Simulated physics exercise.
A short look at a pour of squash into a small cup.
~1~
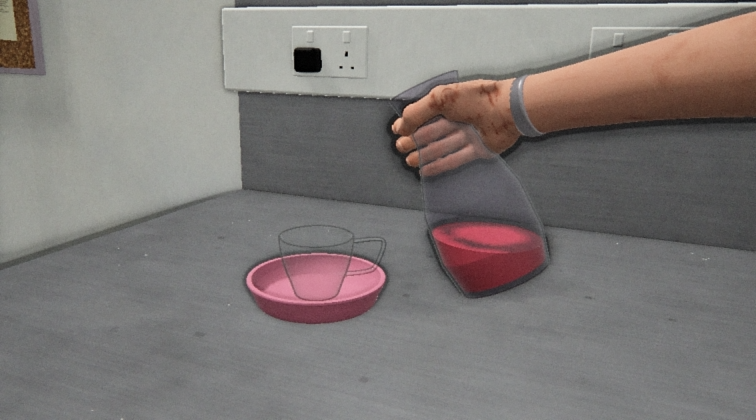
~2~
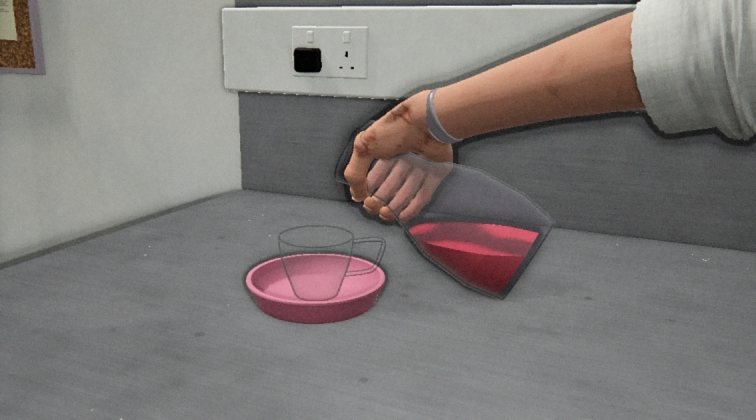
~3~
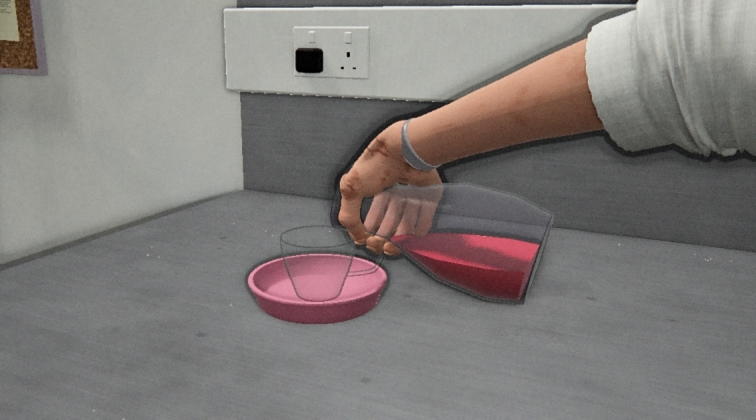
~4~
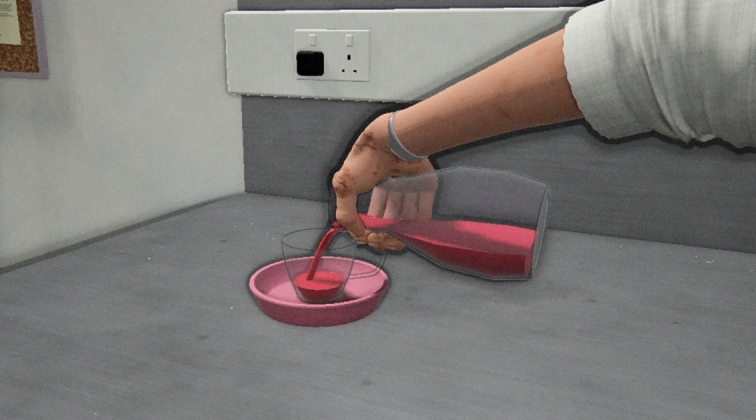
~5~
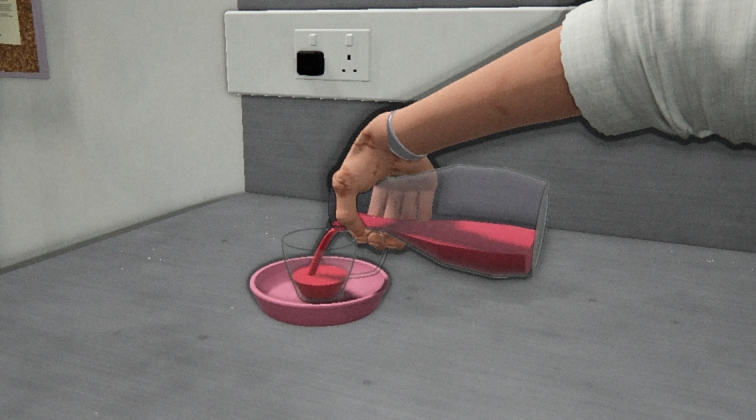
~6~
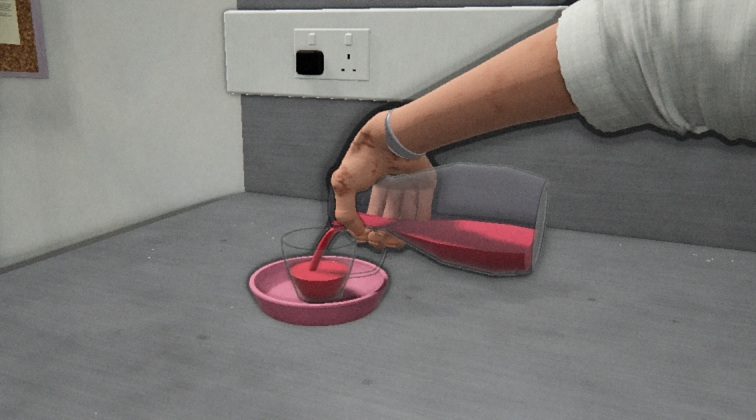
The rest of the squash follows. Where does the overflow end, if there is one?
It runs over into the saucer only.
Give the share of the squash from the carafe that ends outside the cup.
About 15 per cent.
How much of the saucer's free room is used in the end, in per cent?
Some 20 per cent.
Soon after, the cup is about three quarters full; the saucer is dry.
Later, the cup is full to the brim; the saucer is wet, with room to spare.
In the end, the cup is full to the brim; the saucer is wet, with room to spare.
